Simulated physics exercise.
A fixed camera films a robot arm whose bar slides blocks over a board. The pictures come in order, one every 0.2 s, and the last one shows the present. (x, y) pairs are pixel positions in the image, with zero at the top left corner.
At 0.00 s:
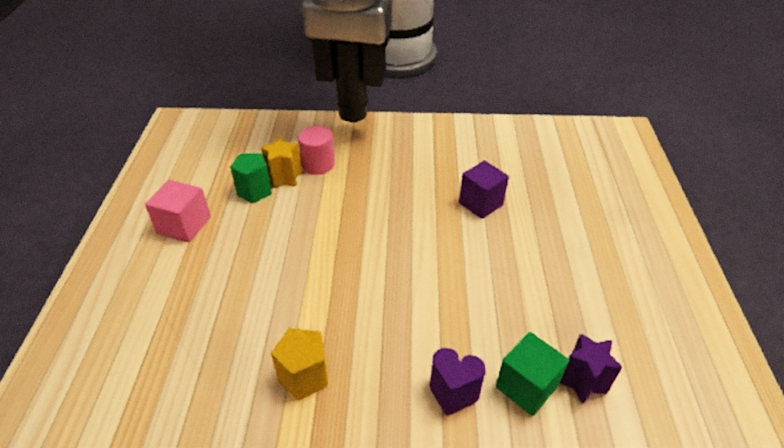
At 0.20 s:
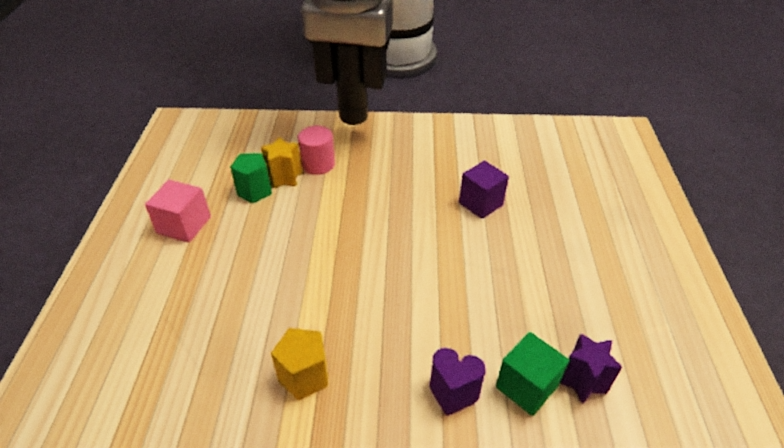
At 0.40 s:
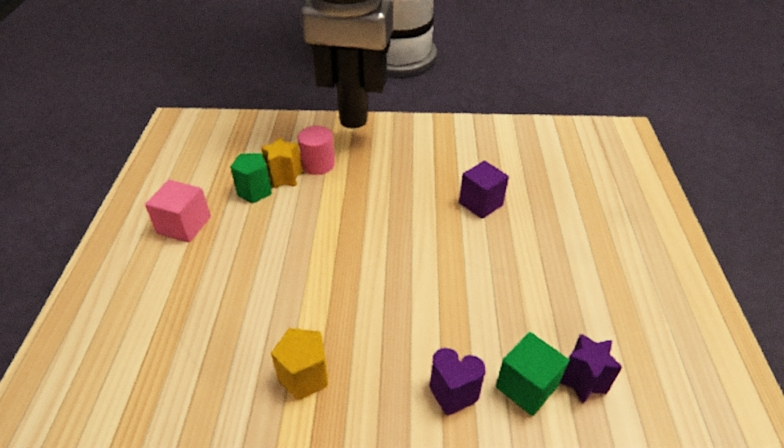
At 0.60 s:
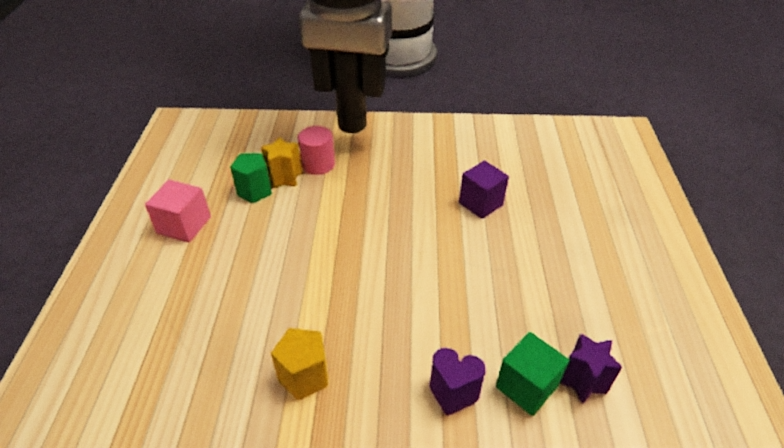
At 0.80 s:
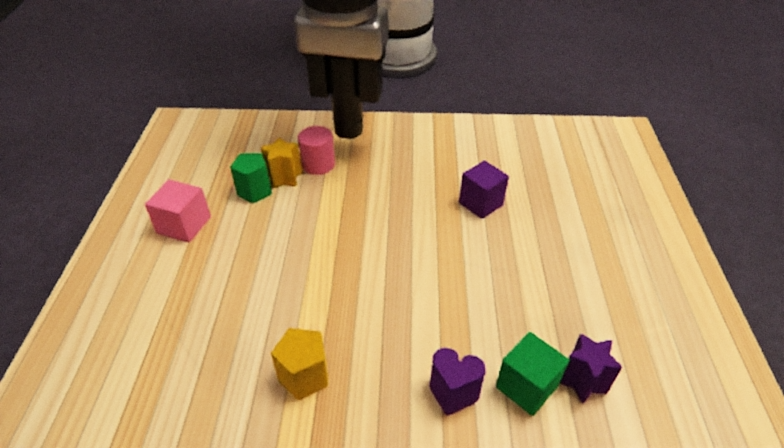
On a striped wooden board, pink, green, yellow and purple blocks sit in scattered groups, with a robot arm's dark bar at the far edge, right of the pink cylinder. The bar edges slightly toward the viewer, then drifts a little left as well, while every block stays still.
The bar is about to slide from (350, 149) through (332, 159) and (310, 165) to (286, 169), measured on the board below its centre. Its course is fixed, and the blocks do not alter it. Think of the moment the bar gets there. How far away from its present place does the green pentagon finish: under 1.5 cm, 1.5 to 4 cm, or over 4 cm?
It shifts over 4 cm.
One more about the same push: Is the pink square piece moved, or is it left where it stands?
It shifts.
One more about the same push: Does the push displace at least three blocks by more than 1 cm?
Short answer: Yes.
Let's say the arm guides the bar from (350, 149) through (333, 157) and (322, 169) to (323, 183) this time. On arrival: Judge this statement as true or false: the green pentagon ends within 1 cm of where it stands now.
Answer: False.
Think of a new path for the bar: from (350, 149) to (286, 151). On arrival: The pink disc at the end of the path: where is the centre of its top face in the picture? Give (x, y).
It should be at about (296, 141).
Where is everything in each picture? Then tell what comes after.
In the first frame, tip of the bar (353, 115), middles of tops, pink square piece (173, 195), green pentagon (248, 162), yellow star block (280, 148), pink disc (315, 135).
In the second frame, bar (354, 118), nothing pushed.
In the third frame, bar (354, 121), nothing pushed.
In the fourth frame, bar (352, 126), nothing pushed.
In the fifth frame, bar (349, 131), pink square piece (173, 195), green pentagon (248, 162), yellow star block (280, 148), pink disc (315, 135).
What follows on the original path. Halfway along, bar (318, 145); green pentagon (226, 172), turned 15° clockwise; yellow star block (254, 159); pink disc (288, 146).
At the end, bar (283, 151); pink square piece (159, 205), turned 20° clockwise; green pentagon (199, 190); yellow star block (225, 174), turned 20° anticlockwise; pink disc (254, 155).
